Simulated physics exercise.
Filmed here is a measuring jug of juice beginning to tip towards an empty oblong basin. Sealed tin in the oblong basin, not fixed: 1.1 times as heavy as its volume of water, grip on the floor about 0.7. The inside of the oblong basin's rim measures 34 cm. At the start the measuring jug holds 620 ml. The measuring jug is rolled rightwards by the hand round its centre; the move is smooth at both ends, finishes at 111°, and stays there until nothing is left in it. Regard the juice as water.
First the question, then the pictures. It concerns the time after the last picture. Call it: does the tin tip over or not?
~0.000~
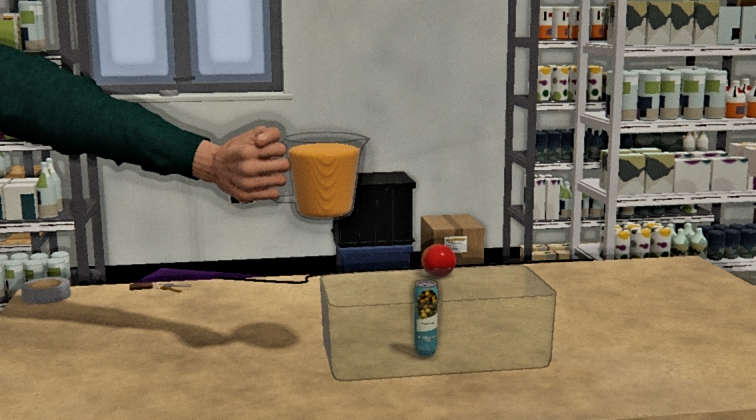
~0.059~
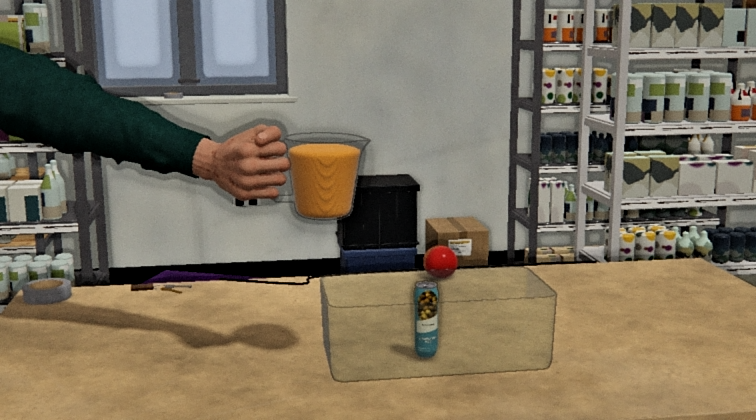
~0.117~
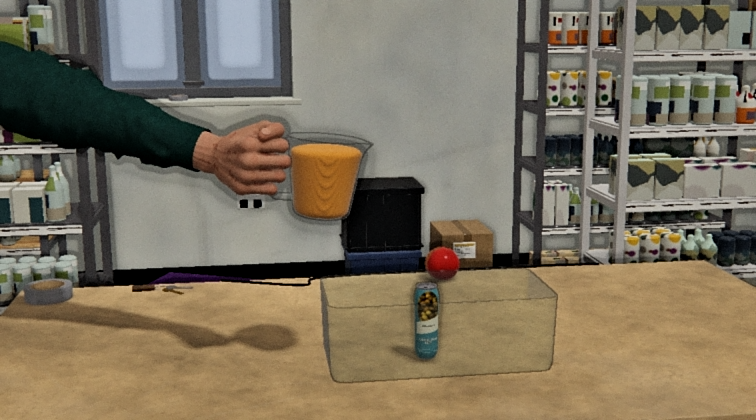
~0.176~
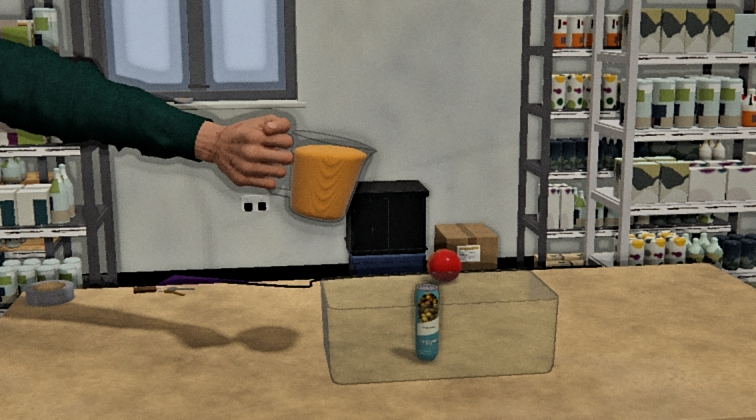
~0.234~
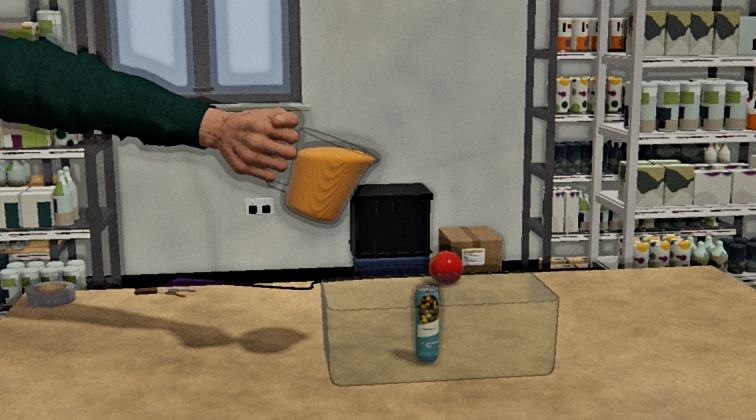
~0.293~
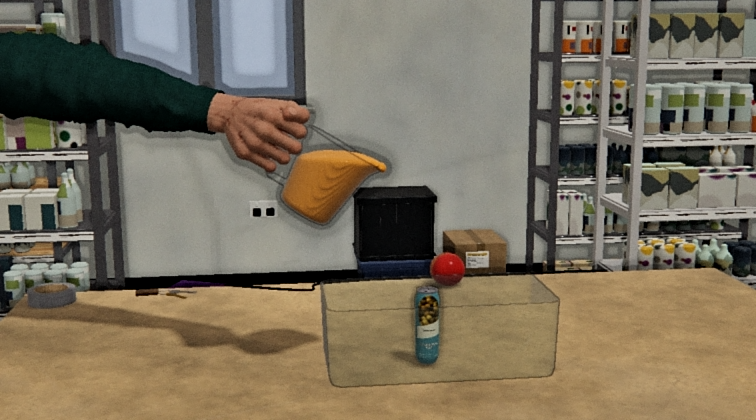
It tips over.
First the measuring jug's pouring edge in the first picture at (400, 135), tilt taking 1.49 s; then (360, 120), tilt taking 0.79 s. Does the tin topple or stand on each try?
In the first try it remains standing; in the second it comes down.
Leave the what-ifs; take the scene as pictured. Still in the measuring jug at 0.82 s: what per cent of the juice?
Some 5 per cent.
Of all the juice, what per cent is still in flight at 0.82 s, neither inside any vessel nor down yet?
About 12 % of the total.
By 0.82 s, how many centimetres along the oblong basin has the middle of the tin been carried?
Estimate: Around 2 cm.
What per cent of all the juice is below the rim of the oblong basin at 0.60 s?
Some 18 per cent.
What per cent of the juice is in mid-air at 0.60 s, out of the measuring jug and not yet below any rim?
It comes to about 34 percent.
By 0.60 s the tilt is 93° and 47 per cent is still to pour; the tin stands where it began.
By 0.82 s the tilt is 111° and 5 per cent is still to pour; the tin stands 2 cm from where it began.
By 1.06 s the tilt is 111° and 0 per cent is still to pour; the tin leans 31°.
By 1.31 s the tilt is 111° and 0 per cent is still to pour; the tin lies on its side.
At rest the tin lies on its side.
